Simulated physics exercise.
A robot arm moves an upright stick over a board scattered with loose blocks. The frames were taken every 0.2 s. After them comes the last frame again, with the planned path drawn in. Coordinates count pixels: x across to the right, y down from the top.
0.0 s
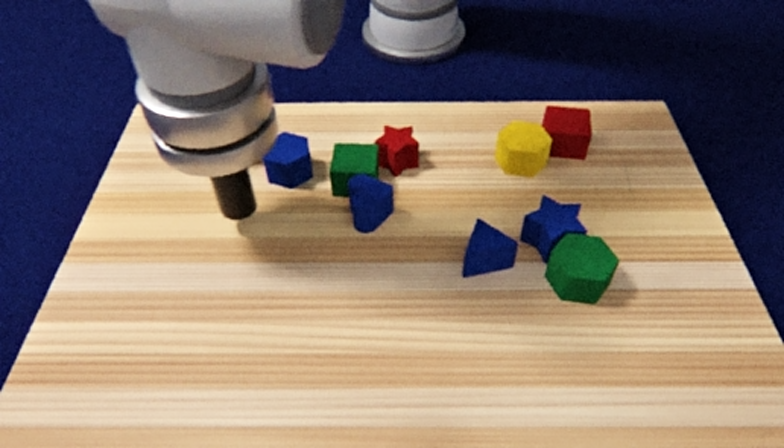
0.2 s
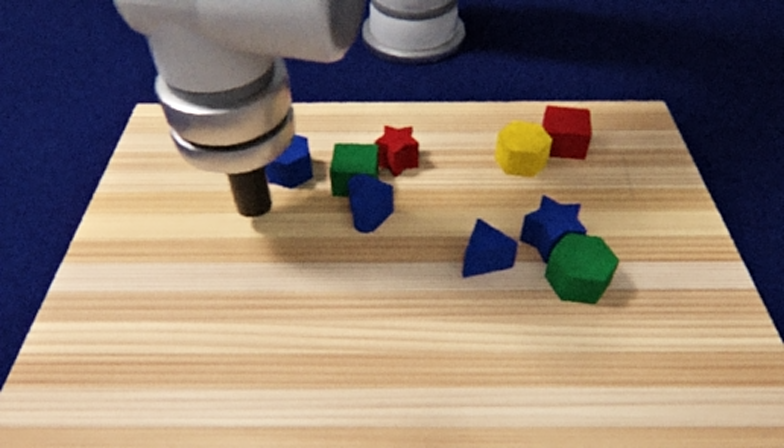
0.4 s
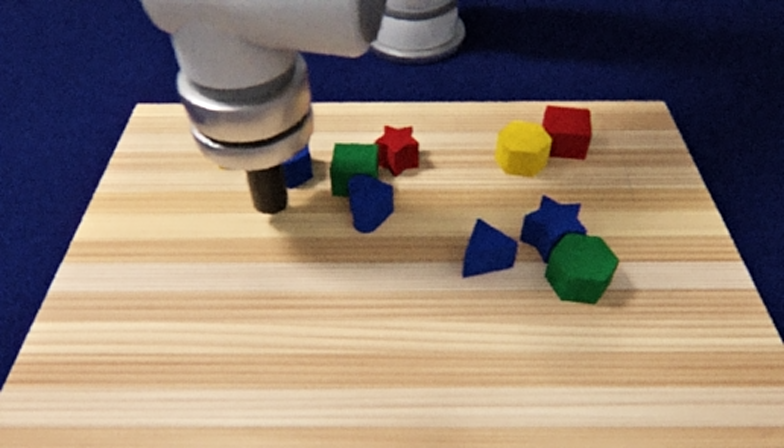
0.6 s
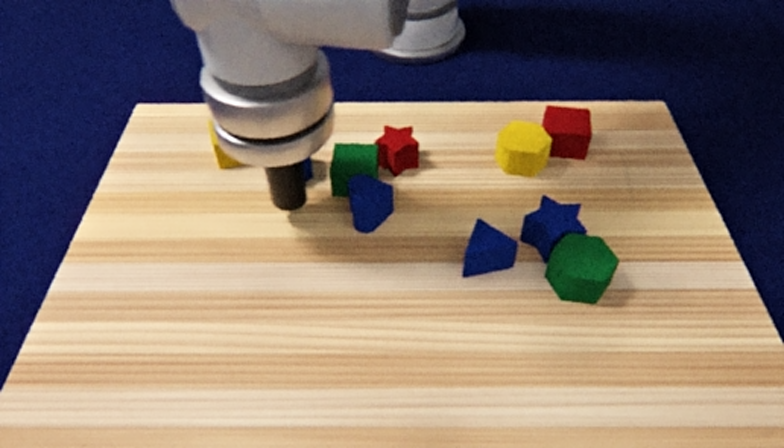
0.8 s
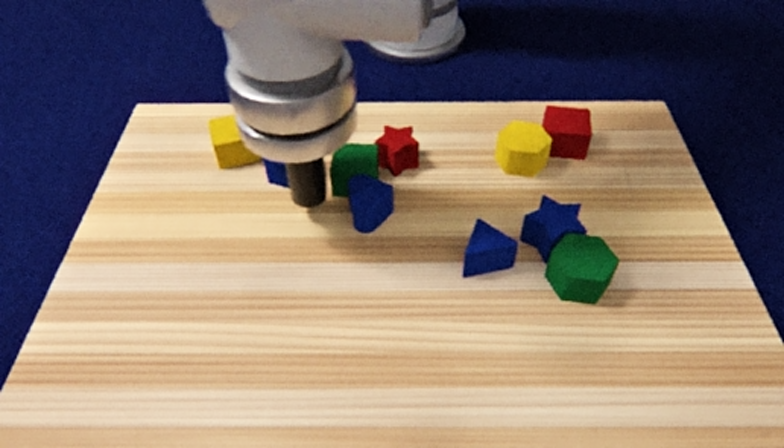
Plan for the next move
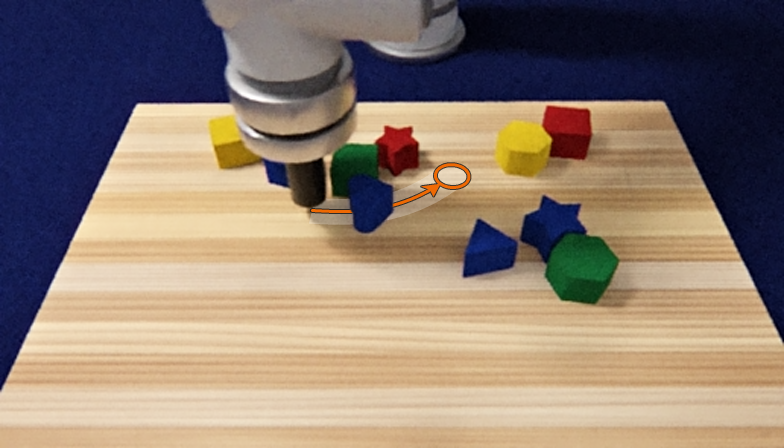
A robot arm holding a dark upright stick glided slowly to the right across a wooden board, passing in front of a blue block, while the scattered red, yellow, green and blue blocks stayed still.
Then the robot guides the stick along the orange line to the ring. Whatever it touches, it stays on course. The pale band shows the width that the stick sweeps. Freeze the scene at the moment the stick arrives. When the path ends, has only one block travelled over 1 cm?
I expect so.
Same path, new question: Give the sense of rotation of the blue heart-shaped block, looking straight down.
It ends up turned clockwise.
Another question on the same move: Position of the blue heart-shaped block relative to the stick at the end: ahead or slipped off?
It ends up beside or behind the stick.
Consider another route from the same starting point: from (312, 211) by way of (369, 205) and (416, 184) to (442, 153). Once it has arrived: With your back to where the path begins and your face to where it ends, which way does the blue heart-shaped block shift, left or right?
It slides rightward.
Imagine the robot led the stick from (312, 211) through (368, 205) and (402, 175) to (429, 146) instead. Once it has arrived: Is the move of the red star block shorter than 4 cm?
Answer: No.
Path on the board, from (312, 211) over (365, 210) and (414, 198) to (452, 176).
On the path given first. One third of the way, stick (365, 195); blue heart-shaped block (397, 192), turned 25° clockwise.
Two thirds of the way, stick (415, 183); blue heart-shaped block (438, 191), turned 60° clockwise.
At the end, stick (453, 161); green square block in place; blue heart-shaped block (442, 190), turned 75° clockwise.
